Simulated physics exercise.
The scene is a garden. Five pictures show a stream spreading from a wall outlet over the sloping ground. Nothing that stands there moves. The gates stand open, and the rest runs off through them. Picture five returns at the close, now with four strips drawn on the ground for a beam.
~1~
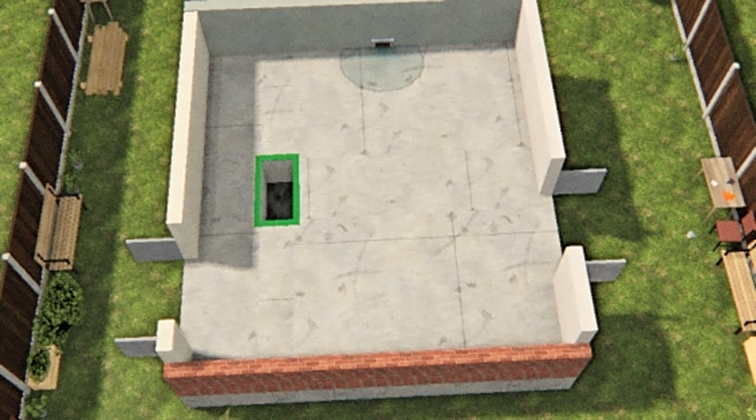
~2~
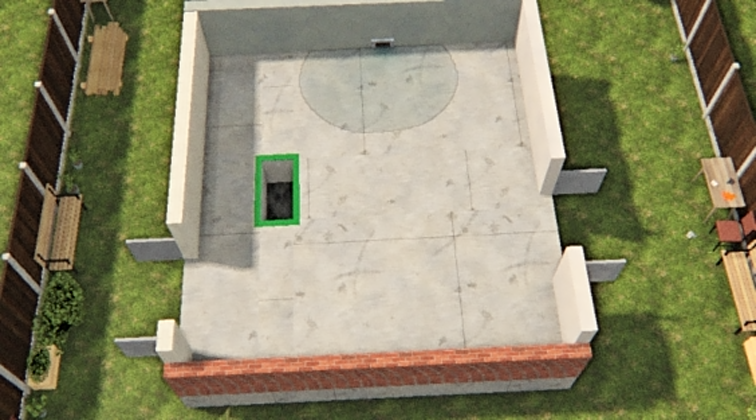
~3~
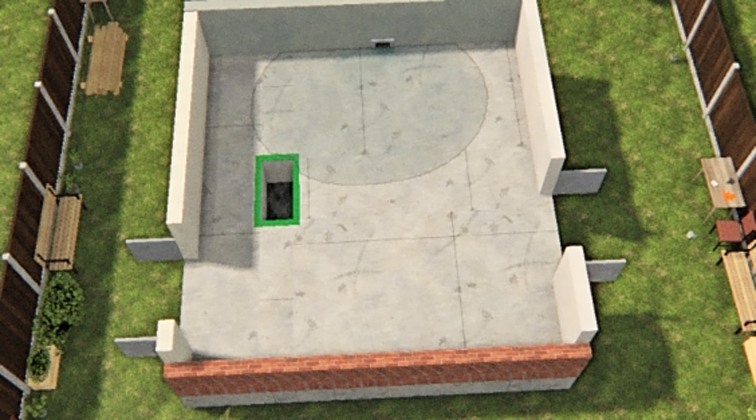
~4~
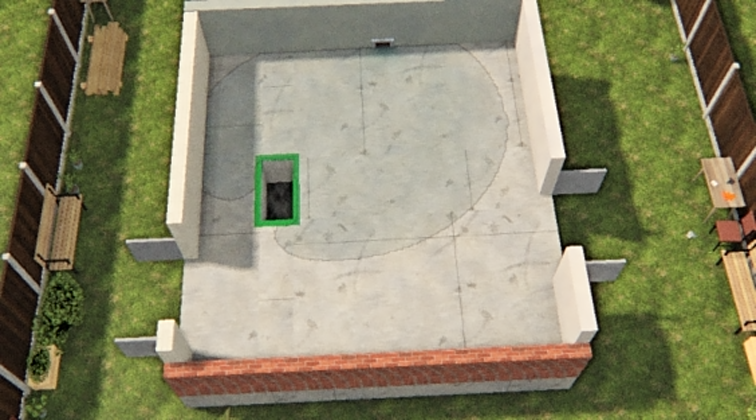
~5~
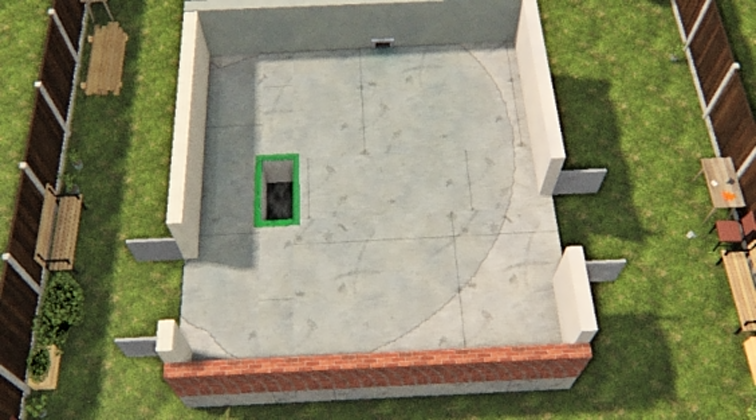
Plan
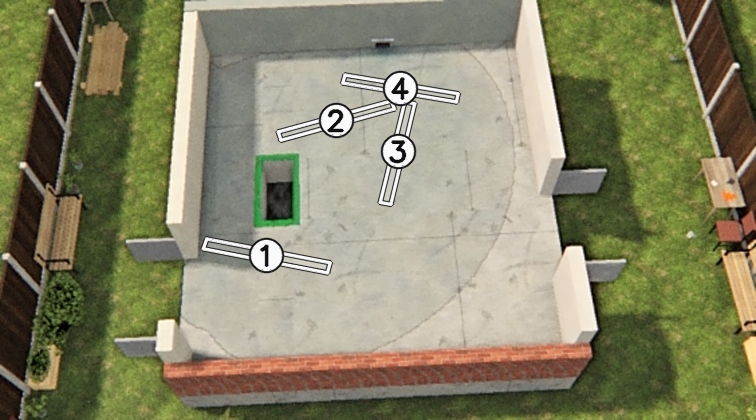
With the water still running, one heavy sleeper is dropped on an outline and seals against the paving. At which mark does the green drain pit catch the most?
Use spot 1.
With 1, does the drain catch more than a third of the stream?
Yes, it does.
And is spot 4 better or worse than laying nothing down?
Spot 4 is worse.
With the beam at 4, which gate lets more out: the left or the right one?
More leaves on the left.
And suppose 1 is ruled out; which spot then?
It is 3.
In white, 1 from (205, 243) to (328, 267); 2 from (279, 136) to (392, 105); 3 from (385, 203) to (409, 102); 4 from (343, 79) to (457, 97).
If 1 is chosen, about 61 % of the stream goes into the green drain pit, about 39 % out by the gates.
If 2 is chosen, about 15 % of the stream goes into the green drain pit, about 84 % out by the gates.
If 3 is chosen, about 30 % of the stream goes into the green drain pit, about 70 % out by the gates.
If 4 is chosen, about 17 % of the stream goes into the green drain pit, about 82 % out by the gates.
